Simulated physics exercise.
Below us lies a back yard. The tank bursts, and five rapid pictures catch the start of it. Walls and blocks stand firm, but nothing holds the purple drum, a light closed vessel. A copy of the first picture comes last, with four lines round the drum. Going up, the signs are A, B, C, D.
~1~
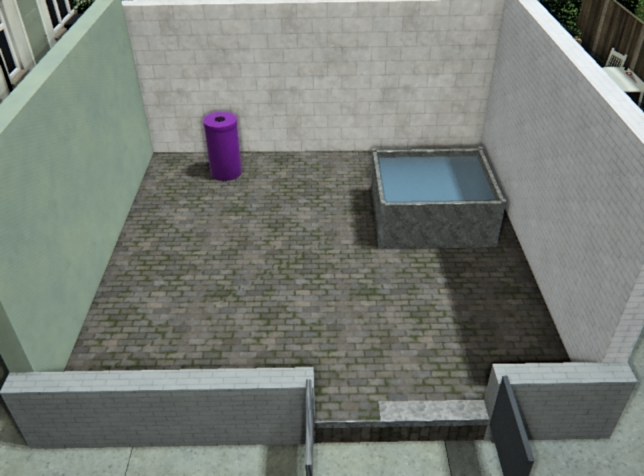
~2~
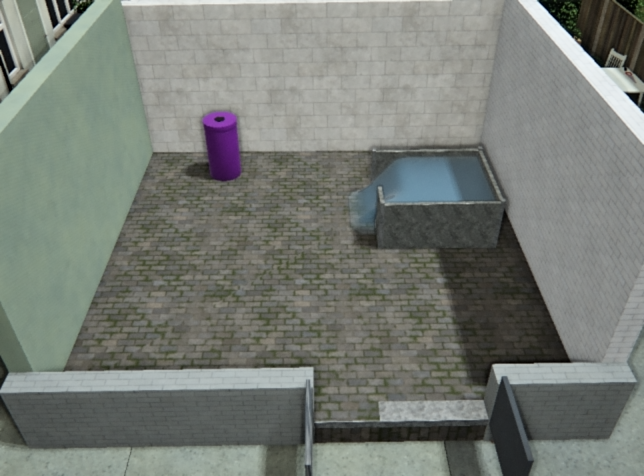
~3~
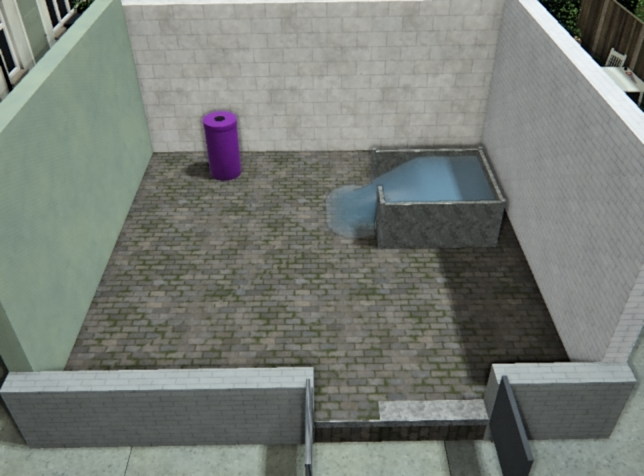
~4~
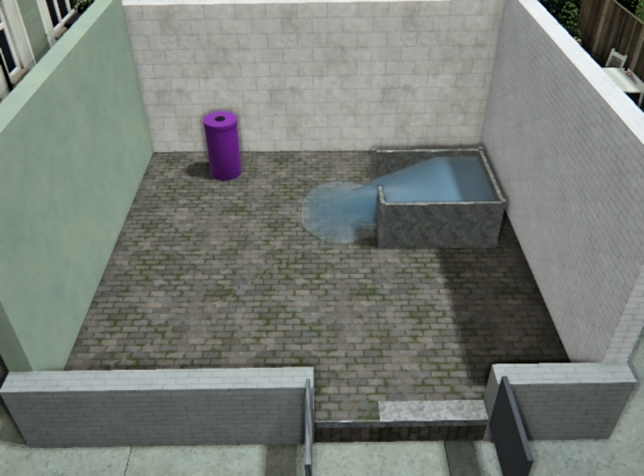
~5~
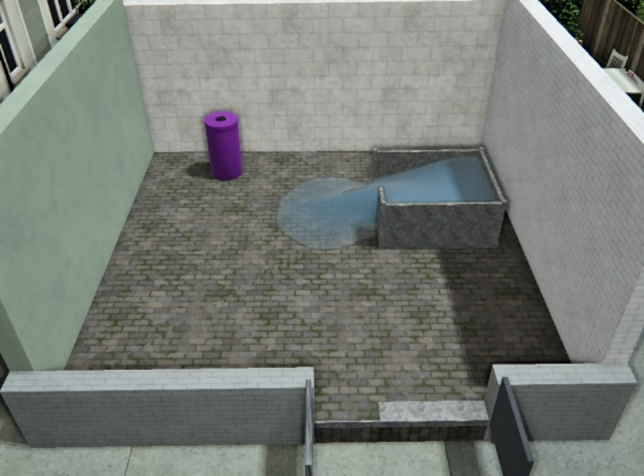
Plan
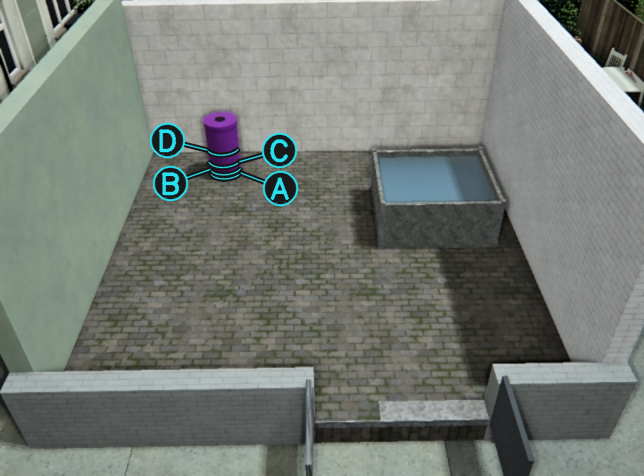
Water pours from the left side of the stone tank and spreads across the paved yard.
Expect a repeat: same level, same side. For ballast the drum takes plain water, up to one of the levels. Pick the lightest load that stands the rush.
Choose C.
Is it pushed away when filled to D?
No, not at all.
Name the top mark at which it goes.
That would be B.
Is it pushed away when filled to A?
Yes.
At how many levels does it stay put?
Two.
On the marked copy, A at (224, 178); B at (224, 174); C at (223, 167); D at (221, 155); from the bottom up A, B, C, D.
If A is chosen, it is pushed about 3 times its own width away.
If B is chosen, it is pushed about its own width away.
If C is chosen, it does not move.
If D is chosen, it does not move.
